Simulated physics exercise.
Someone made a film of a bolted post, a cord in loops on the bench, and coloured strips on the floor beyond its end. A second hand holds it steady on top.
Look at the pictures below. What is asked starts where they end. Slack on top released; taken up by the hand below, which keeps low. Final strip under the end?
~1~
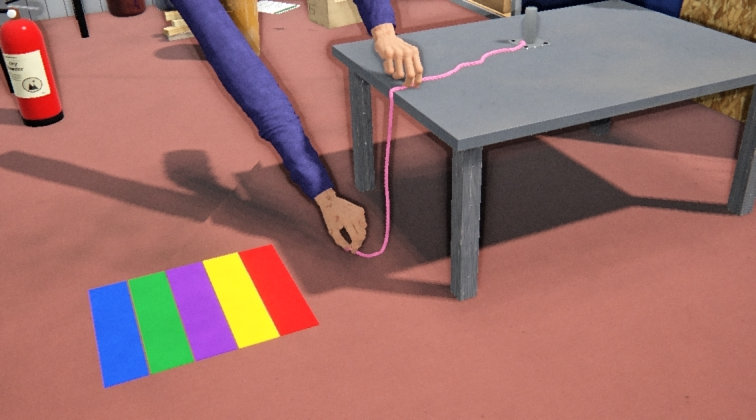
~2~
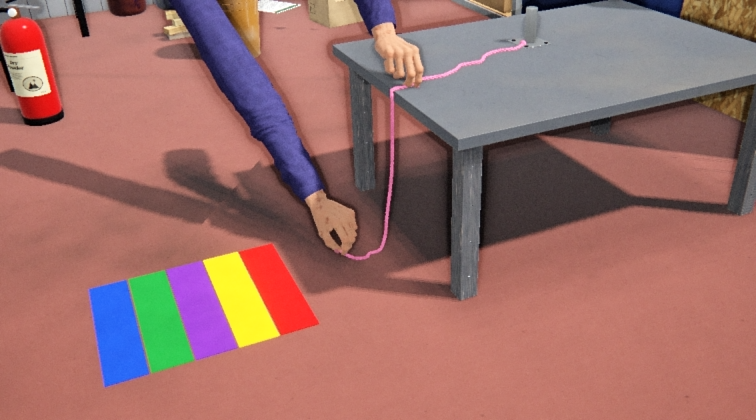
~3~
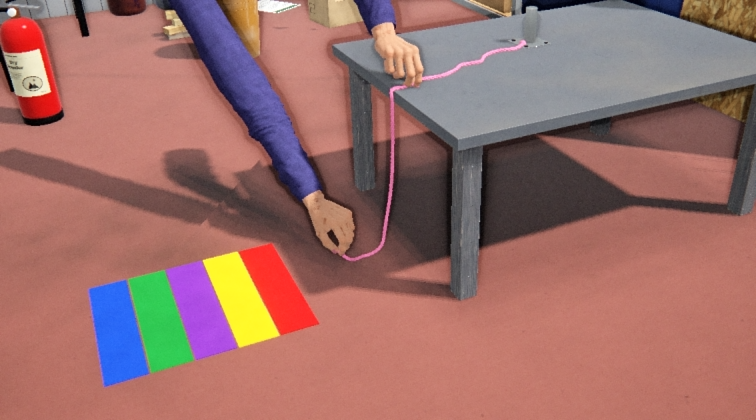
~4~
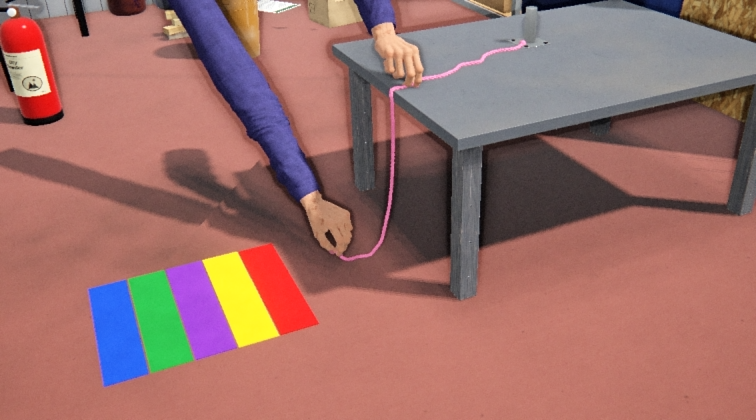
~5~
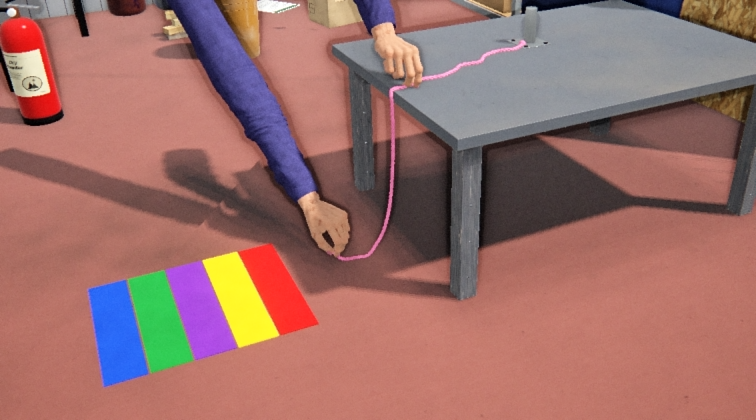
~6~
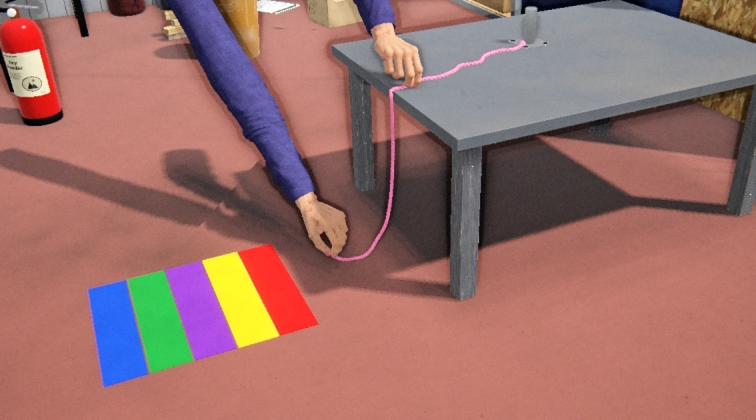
Yellow.
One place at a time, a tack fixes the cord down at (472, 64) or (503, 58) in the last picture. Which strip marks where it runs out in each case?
Try 1 - yellow; try 2 - yellow.
Early on, end near (300, 262); short of the strips.
Midway, end near (257, 273); over red.
At the end of the slack, end near (230, 280); over yellow. Over yellow.
